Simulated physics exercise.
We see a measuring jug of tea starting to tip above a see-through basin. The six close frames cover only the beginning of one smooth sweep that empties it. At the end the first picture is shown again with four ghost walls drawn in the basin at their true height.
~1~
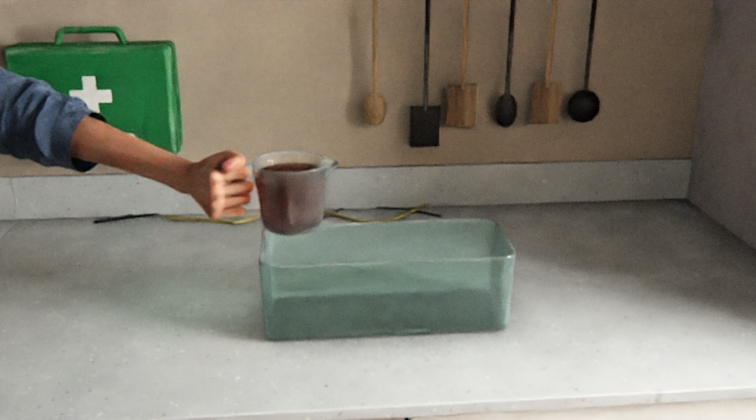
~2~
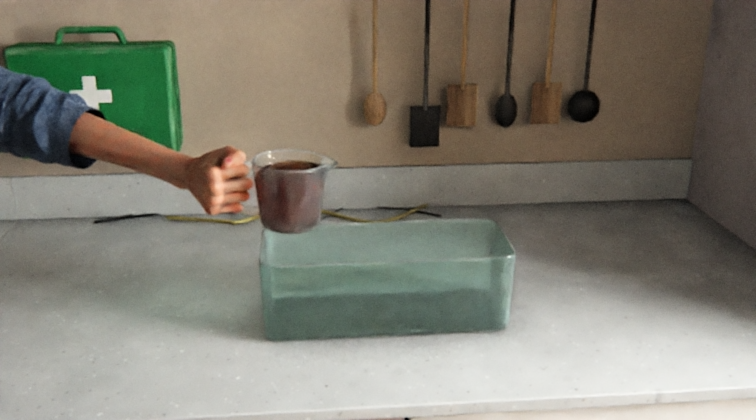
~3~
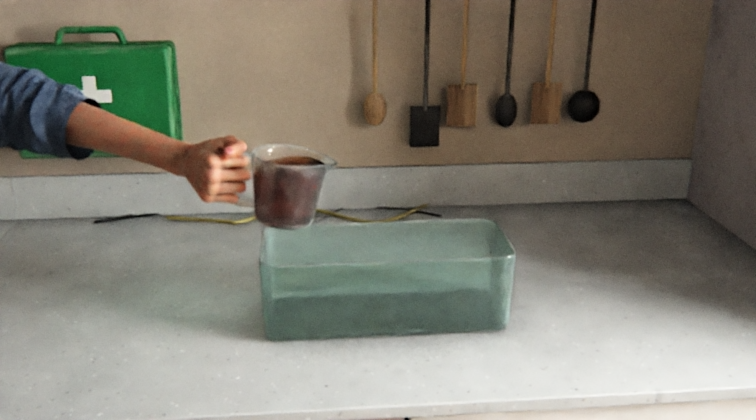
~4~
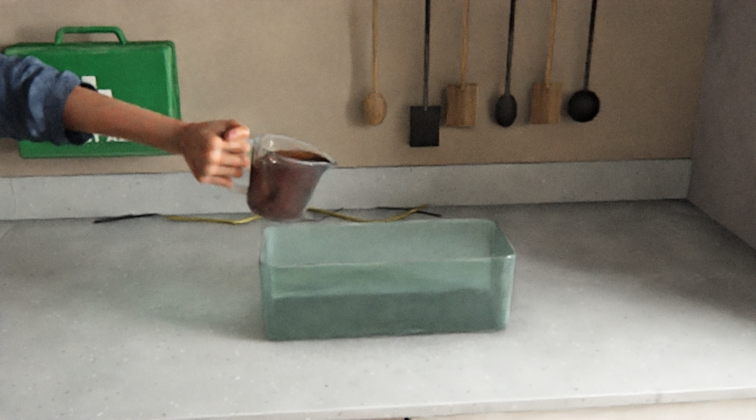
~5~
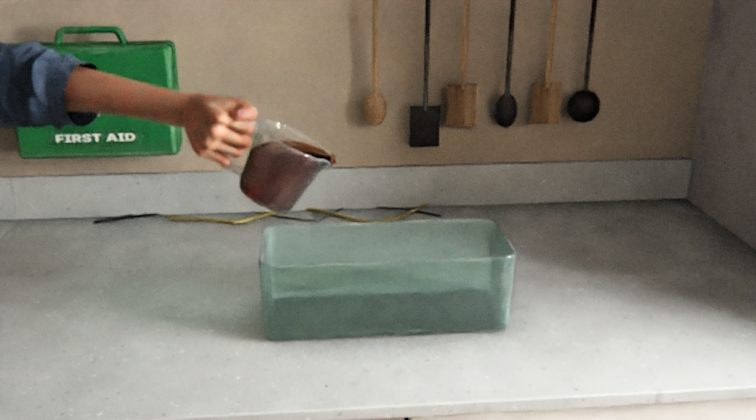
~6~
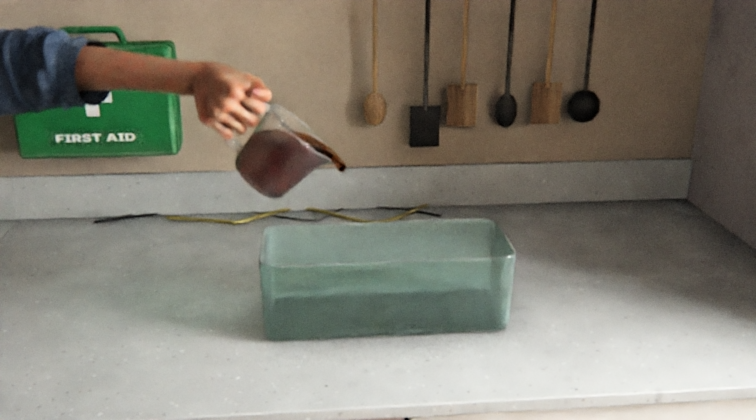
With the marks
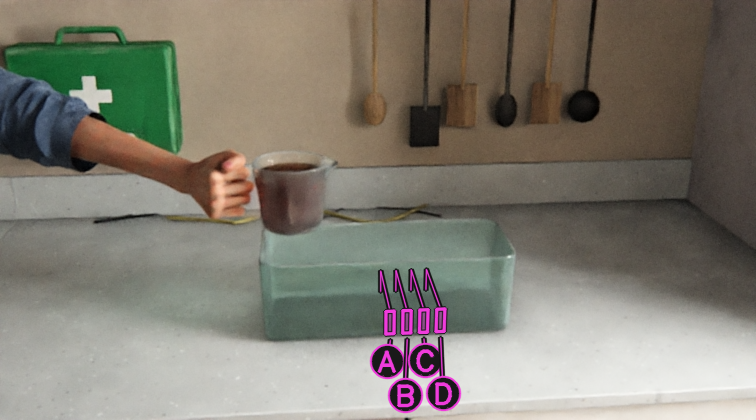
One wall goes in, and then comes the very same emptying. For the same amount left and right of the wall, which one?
C beats the others.
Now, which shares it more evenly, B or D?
That would be B.
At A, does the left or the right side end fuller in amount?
More ends on the right.
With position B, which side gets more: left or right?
More ends on the right.
On the marked copy, A at (390, 340); B at (407, 339); C at (423, 338); D at (440, 337).
With A, about 13 % ends left of the wall and 81 % right of it; 6 % is lost outside.
With B, about 22 % ends left of the wall and 72 % right of it; 6 % is lost outside.
With C, about 52 % ends left of the wall and 44 % right of it; 4 % is lost outside.
With D, about 83 % ends left of the wall and 9 % right of it; 7 % is lost outside.
